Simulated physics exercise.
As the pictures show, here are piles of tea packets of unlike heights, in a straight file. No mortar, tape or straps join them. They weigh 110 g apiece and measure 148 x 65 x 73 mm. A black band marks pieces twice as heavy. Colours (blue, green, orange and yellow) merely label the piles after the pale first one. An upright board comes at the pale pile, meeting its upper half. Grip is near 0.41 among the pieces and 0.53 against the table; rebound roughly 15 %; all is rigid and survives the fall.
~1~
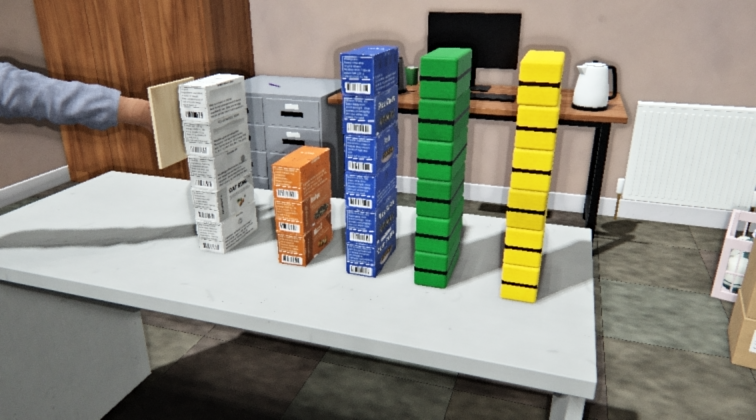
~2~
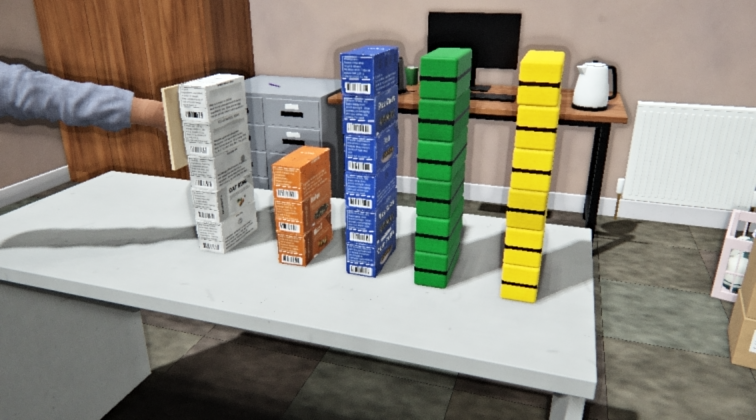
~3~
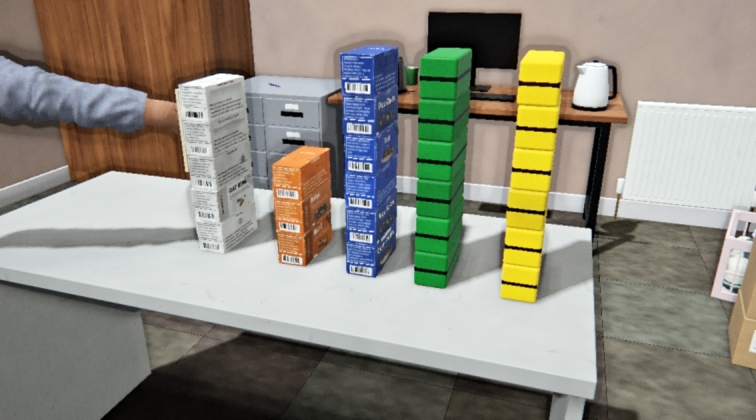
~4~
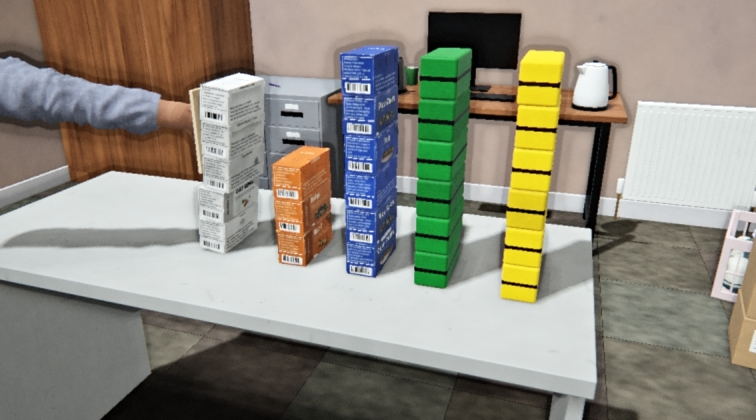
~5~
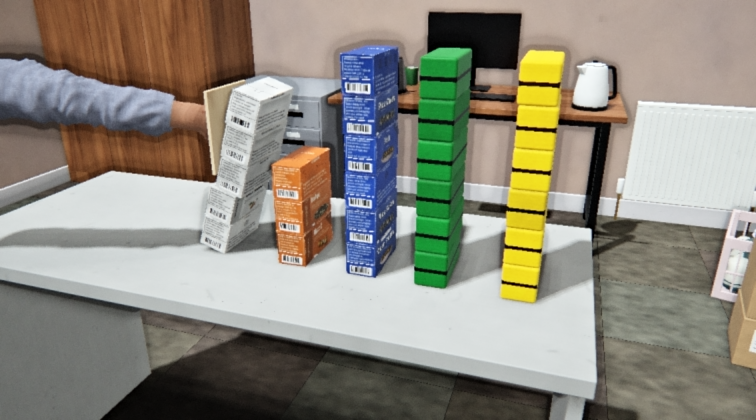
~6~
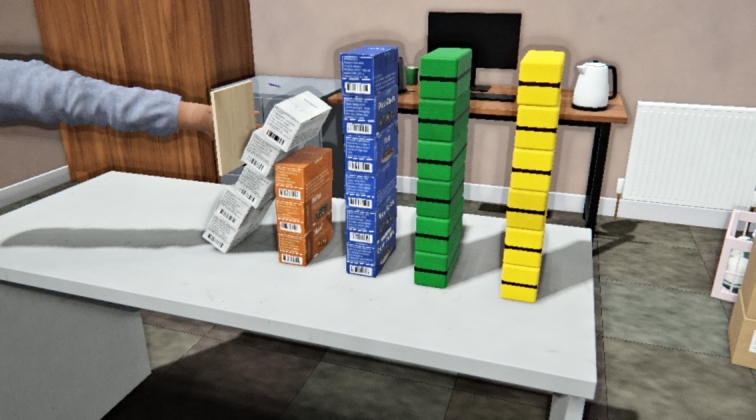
In the video, a hand moves an upright board rightward into the upper part of a white stack of packets, which leans over against the shorter orange stack, while the blue, green and yellow stacks stand still.
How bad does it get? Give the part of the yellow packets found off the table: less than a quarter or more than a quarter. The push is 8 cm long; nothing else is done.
The part is upwards of a quarter.
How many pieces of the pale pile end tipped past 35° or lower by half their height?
5 pale pieces.
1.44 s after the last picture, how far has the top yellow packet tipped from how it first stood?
About 130°.
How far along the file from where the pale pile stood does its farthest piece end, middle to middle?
About 48 cm.
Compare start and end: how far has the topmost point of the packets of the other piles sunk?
About 23 cm.
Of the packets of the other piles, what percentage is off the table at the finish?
Roughly 45 per cent of them.
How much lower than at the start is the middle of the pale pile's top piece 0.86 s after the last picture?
Roughly 12 cm.
Then, 0.86 s later than the last frame, 5 of the pale pile down; none of the 6 yellow packets off the table (0 of 21 in all colours); top yellow packet tilted 9°; top orange packet tilted 36°, 40 mm lower.
Then, 1.44 s later than the last frame, 5 of the pale pile down; 4 of the 6 yellow packets off the table (6 of 21 in all colours); top yellow packet on its side; top blue packet on its side.
When it is over, 5 of the pale pile down; 5 of the 6 yellow packets off the table (9 of 21 in all colours); top yellow packet on its side; top blue packet on its side. That is 83 per cent.
